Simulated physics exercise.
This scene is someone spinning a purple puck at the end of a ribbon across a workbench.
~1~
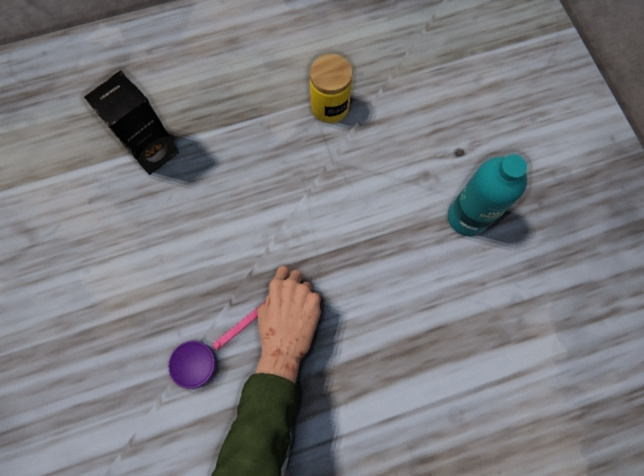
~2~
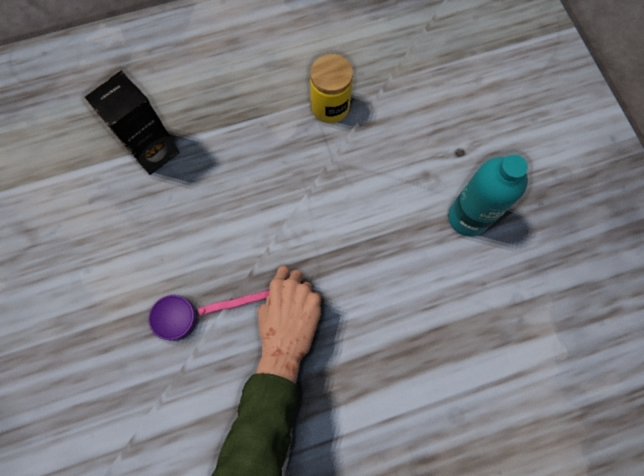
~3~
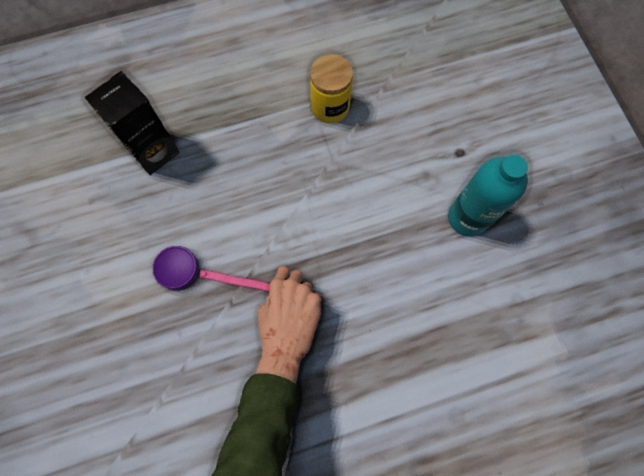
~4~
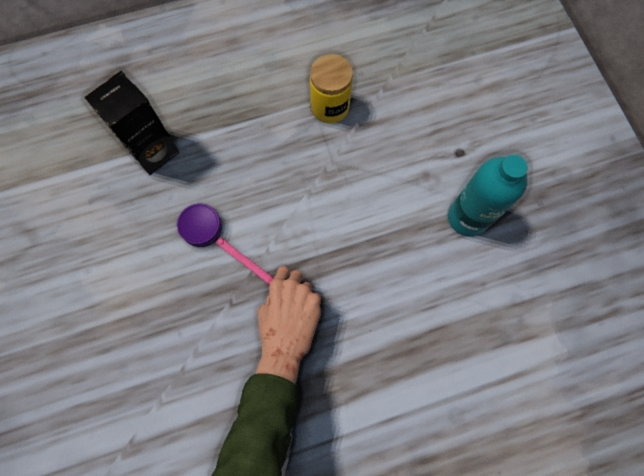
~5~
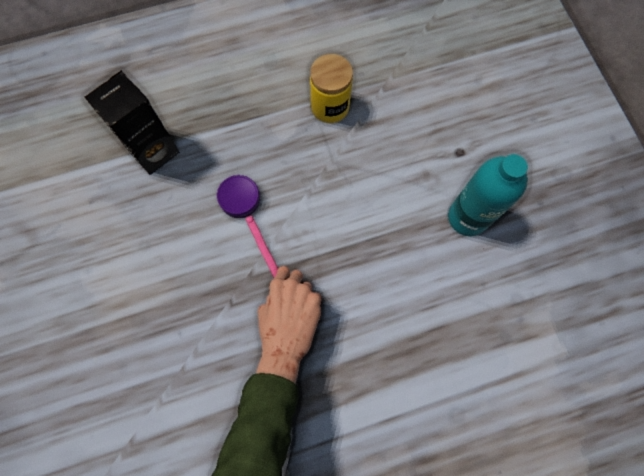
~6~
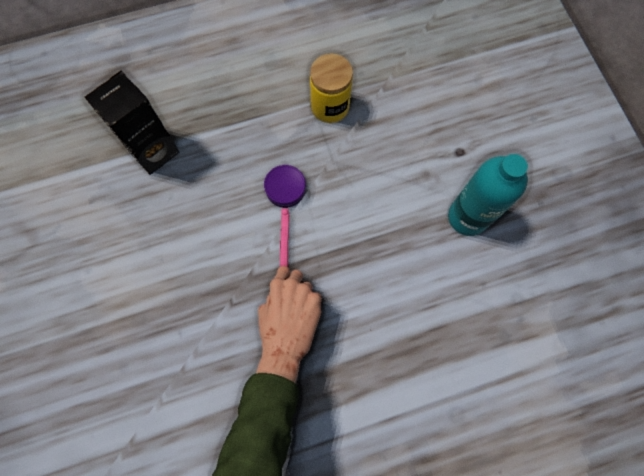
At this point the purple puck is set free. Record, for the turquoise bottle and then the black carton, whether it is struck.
Observation: Turquoise bottle struck; black carton not struck.
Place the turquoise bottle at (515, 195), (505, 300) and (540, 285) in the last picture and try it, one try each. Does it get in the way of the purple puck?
Position one: Contact; position two: No contact; position three: No contact.
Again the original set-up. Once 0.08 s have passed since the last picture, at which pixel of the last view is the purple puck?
Somewhere about (377, 199), I'd say.
Then, 0.08 s later than the last view, puck near (377, 199).
Then, 0.20 s later than the last view, puck near (467, 213); turquoise bottle pushed aside.
Finally, puck near (515, 214); turquoise bottle knocked over. The turquoise bottle gets hit and the black carton escapes it.
